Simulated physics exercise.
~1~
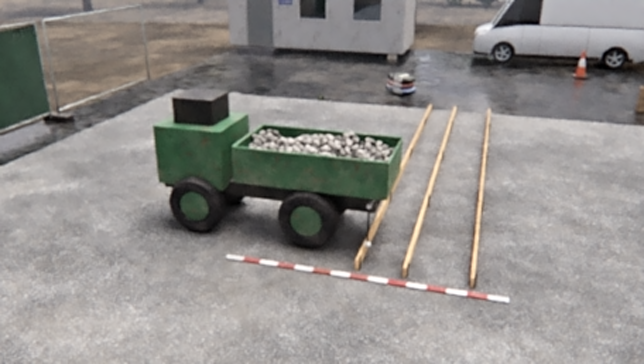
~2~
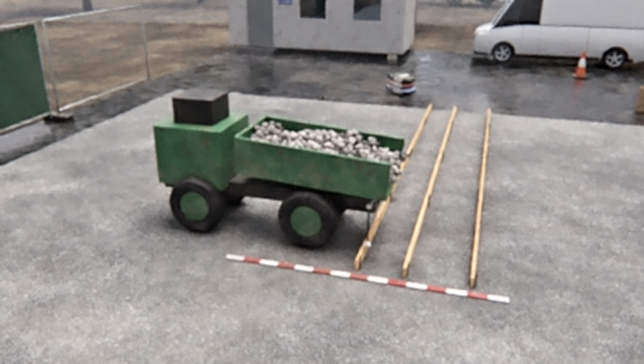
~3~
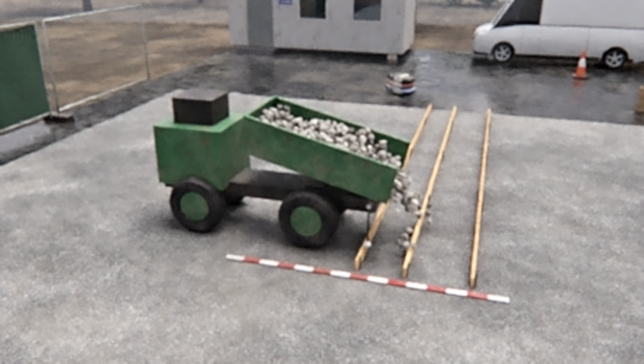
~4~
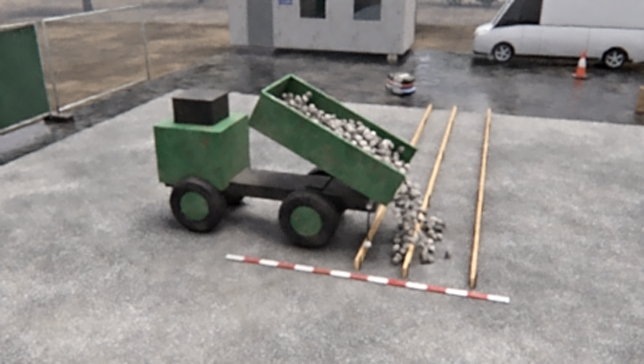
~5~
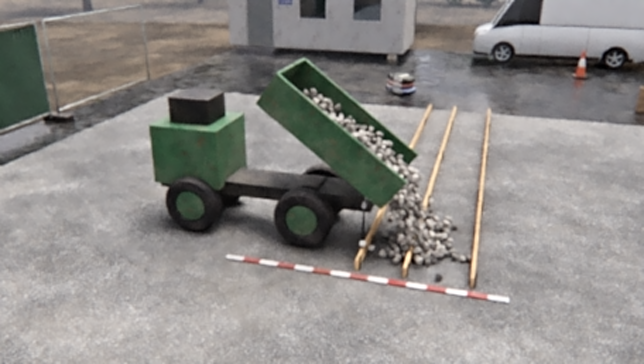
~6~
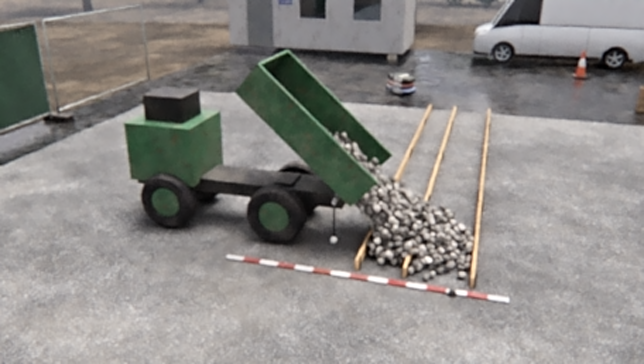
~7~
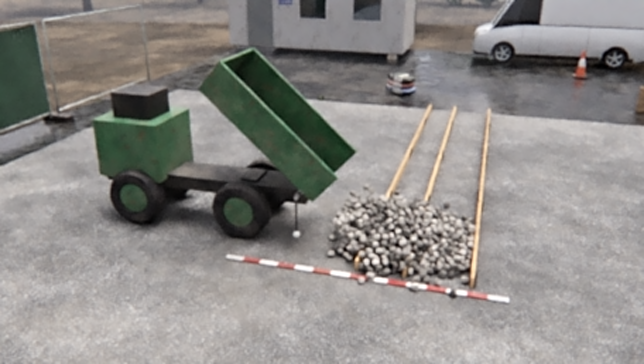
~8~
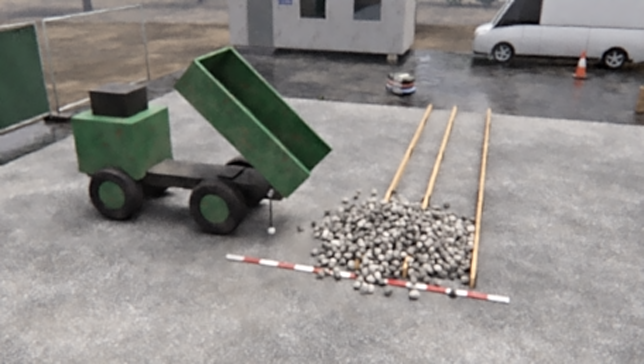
On a paved yard, a green tipping truck raising its bed, spilling grey stones over wooden planks and pulling left, bed emptied.
